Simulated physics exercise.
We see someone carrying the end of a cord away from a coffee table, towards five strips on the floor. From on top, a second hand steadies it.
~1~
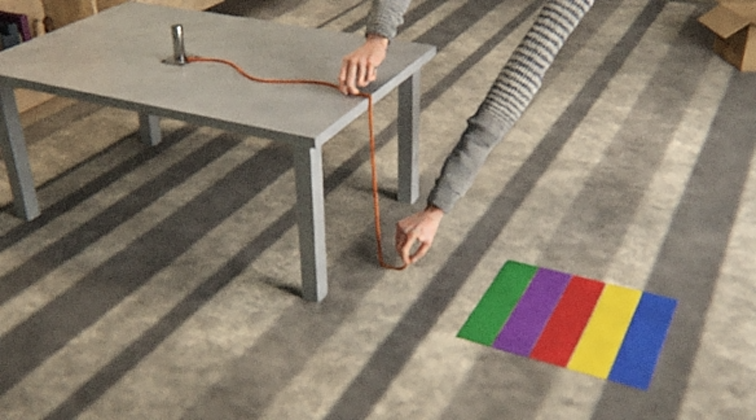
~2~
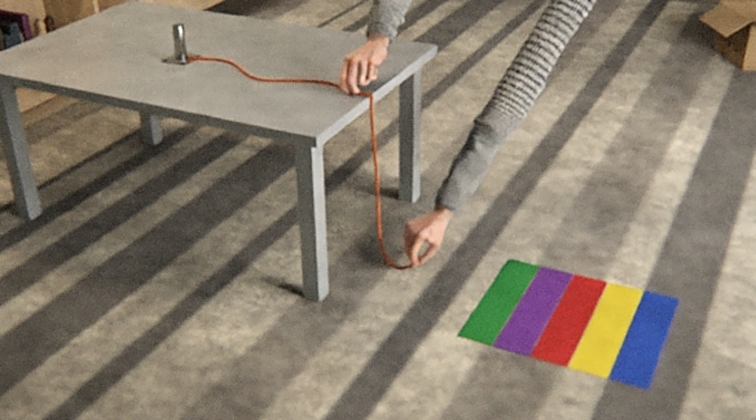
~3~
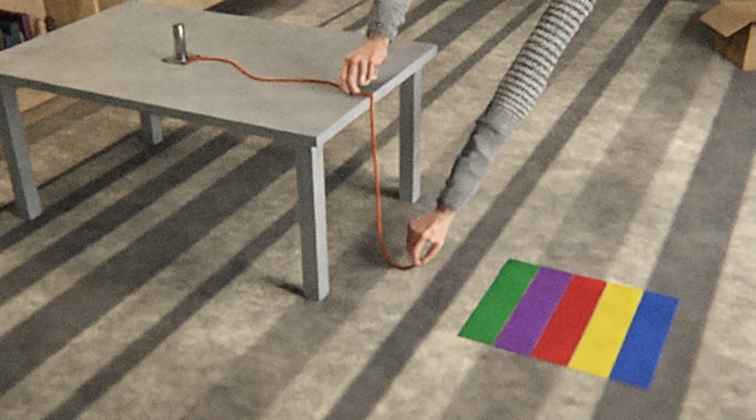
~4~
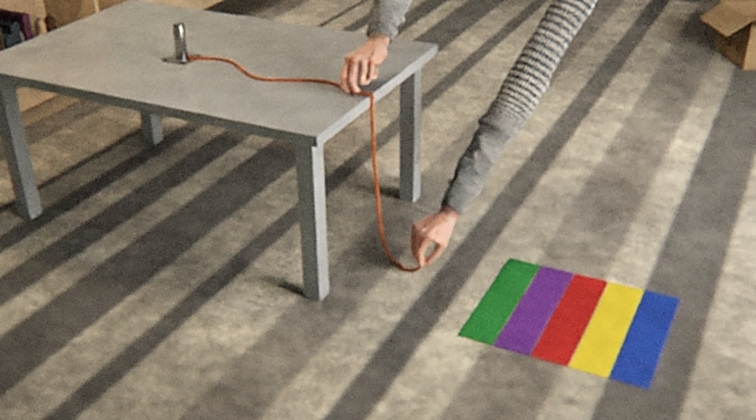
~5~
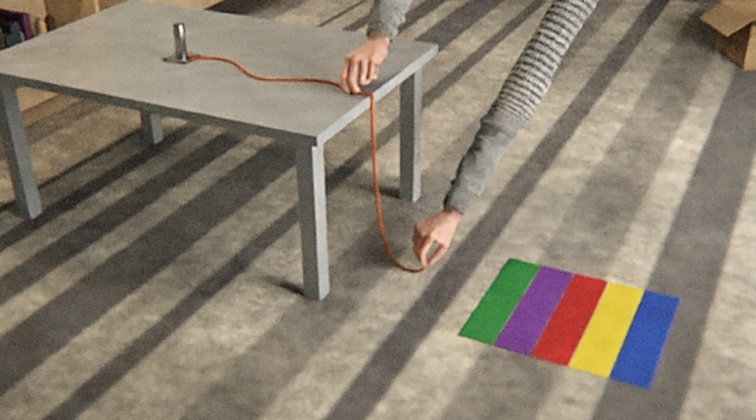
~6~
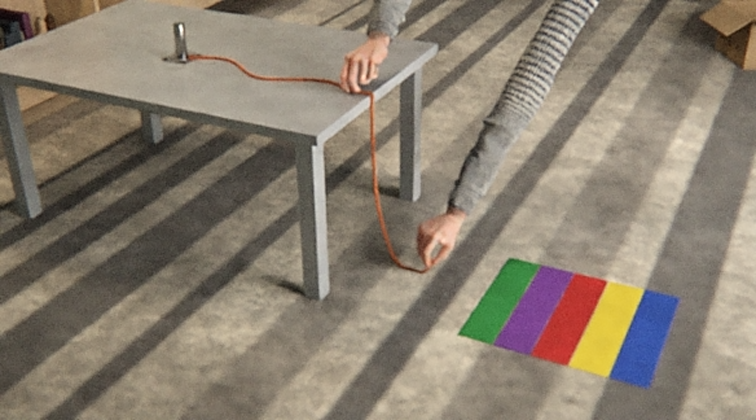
The clip opens on a gray table with an orange cord running across its top and over the edge, one hand pressing it at the corner while another holds its end near the floor. The lower hand then draws the end slightly right, toward five colored strips, green nearest, while the upper hand stays put.
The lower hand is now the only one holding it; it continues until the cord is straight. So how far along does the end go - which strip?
Along to the purple strip.
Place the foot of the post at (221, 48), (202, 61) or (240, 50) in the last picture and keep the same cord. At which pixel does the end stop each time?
Around (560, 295), (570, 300) and (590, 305).
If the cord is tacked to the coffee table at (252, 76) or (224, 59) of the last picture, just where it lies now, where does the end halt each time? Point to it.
Per try (px, approx.): (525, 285); (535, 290).
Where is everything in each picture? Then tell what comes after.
The first frame shows end (410, 261); green (482, 326); purple (518, 336); red (555, 346); yellow (594, 357); blue (633, 367).
The second frame shows end (418, 262); cord through (222, 60) (255, 78) (326, 83) (372, 115) (377, 181) (381, 245).
The third frame shows end (420, 262).
The fourth frame shows end (425, 263); cord through (222, 60) (255, 78) (326, 82) (372, 115) (376, 180) (384, 244).
The fifth frame shows end (427, 263).
The sixth frame shows end (431, 264); cord through (223, 59) (256, 77) (327, 82) (372, 114) (375, 179) (388, 244).
Soon after, end near (476, 275); short of the strips.
After that, end near (516, 285); over green.
At the stop, end near (539, 291); over purple. It halts on the purple strip.
